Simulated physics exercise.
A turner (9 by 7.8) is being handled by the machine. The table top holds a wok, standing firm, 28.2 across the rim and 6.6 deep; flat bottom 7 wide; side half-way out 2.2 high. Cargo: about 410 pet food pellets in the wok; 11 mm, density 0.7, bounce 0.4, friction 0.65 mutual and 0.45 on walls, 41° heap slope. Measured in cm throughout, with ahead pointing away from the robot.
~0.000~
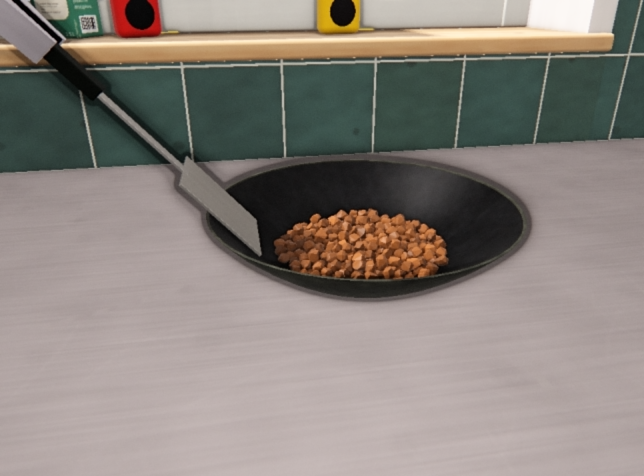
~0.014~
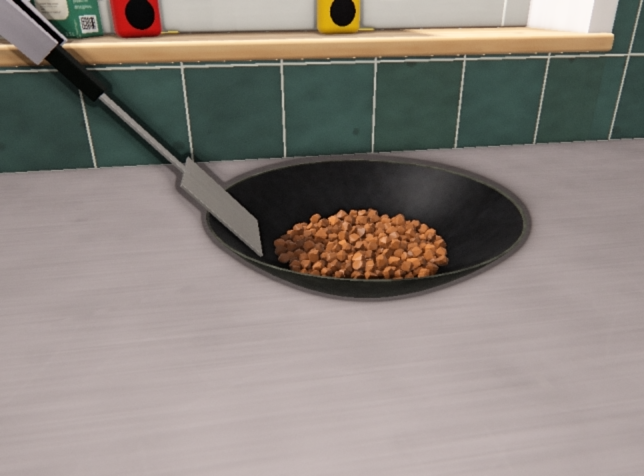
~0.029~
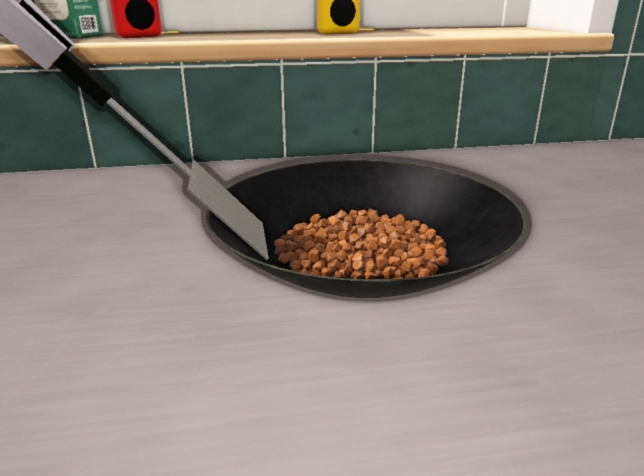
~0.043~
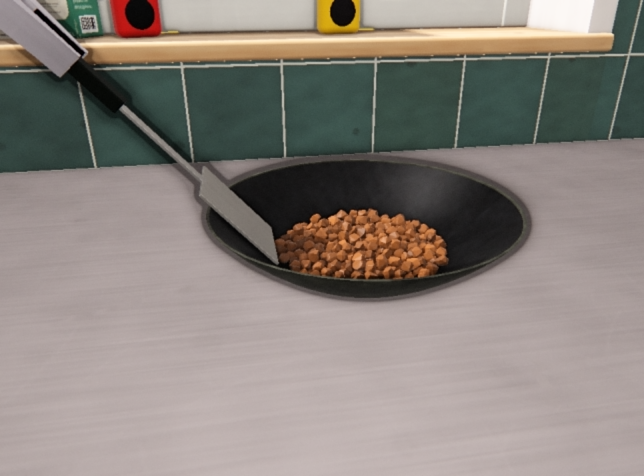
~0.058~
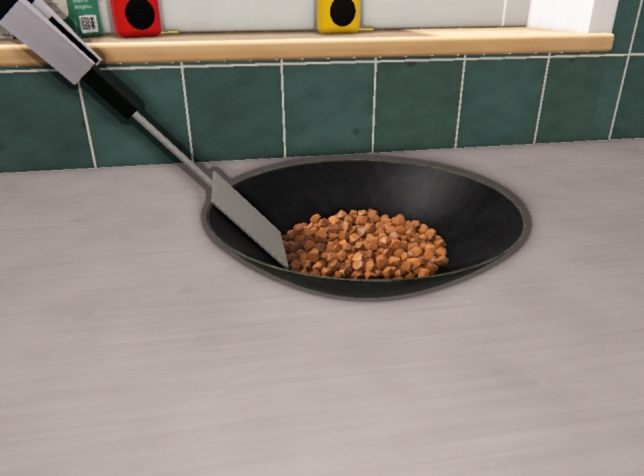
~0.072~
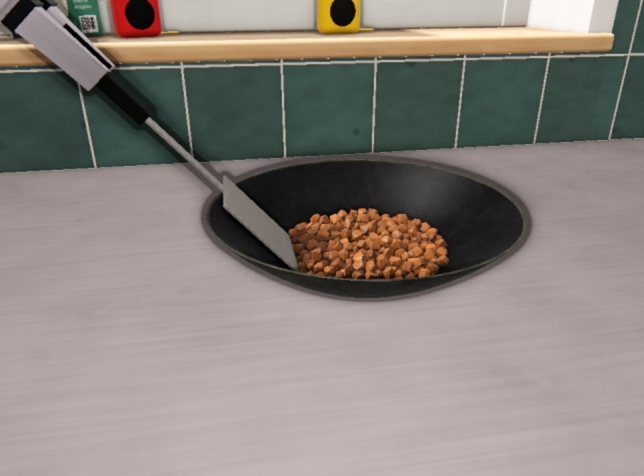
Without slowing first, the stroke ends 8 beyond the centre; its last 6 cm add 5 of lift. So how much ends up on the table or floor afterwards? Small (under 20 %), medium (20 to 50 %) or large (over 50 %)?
Small.
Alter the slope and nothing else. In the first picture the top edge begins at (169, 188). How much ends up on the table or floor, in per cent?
Around 10 percent ends up on the table or floor.
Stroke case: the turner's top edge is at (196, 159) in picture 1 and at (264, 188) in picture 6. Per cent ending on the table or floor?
Off the vessel, on the table or floor: Some 40 percent.
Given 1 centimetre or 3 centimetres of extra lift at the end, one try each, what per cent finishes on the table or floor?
Estimates, in order: 25 % then 15 %.
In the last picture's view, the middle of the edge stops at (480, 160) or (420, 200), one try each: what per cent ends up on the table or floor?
The two tries give near 40 and near 0 in a hundred.
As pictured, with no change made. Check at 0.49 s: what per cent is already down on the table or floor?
5 %.
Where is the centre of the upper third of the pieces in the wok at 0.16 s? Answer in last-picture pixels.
Roughly at (427, 226).
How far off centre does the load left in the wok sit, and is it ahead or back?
Ahead of centre, roughly 5.0 centimetres.
By 0.16 s, sloping 49°, highest piece 7 above the table; 406 in the wok.
By 0.25 s, sloping 49°, highest piece 8 above the table; 403 in the wok, 3 on the blade or in flight.
By 0.49 s, sloping 49°, highest piece 7 above the table; 362 in the wok, 27 on the table or floor, 17 on the blade or in flight.
By 1.54 s, sloping 49°, highest piece 7 above the table; 361 in the wok, 45 on the table or floor.
Final count, 361 in the wok, 45 on the table or floor. That is 11 % on the table or floor.
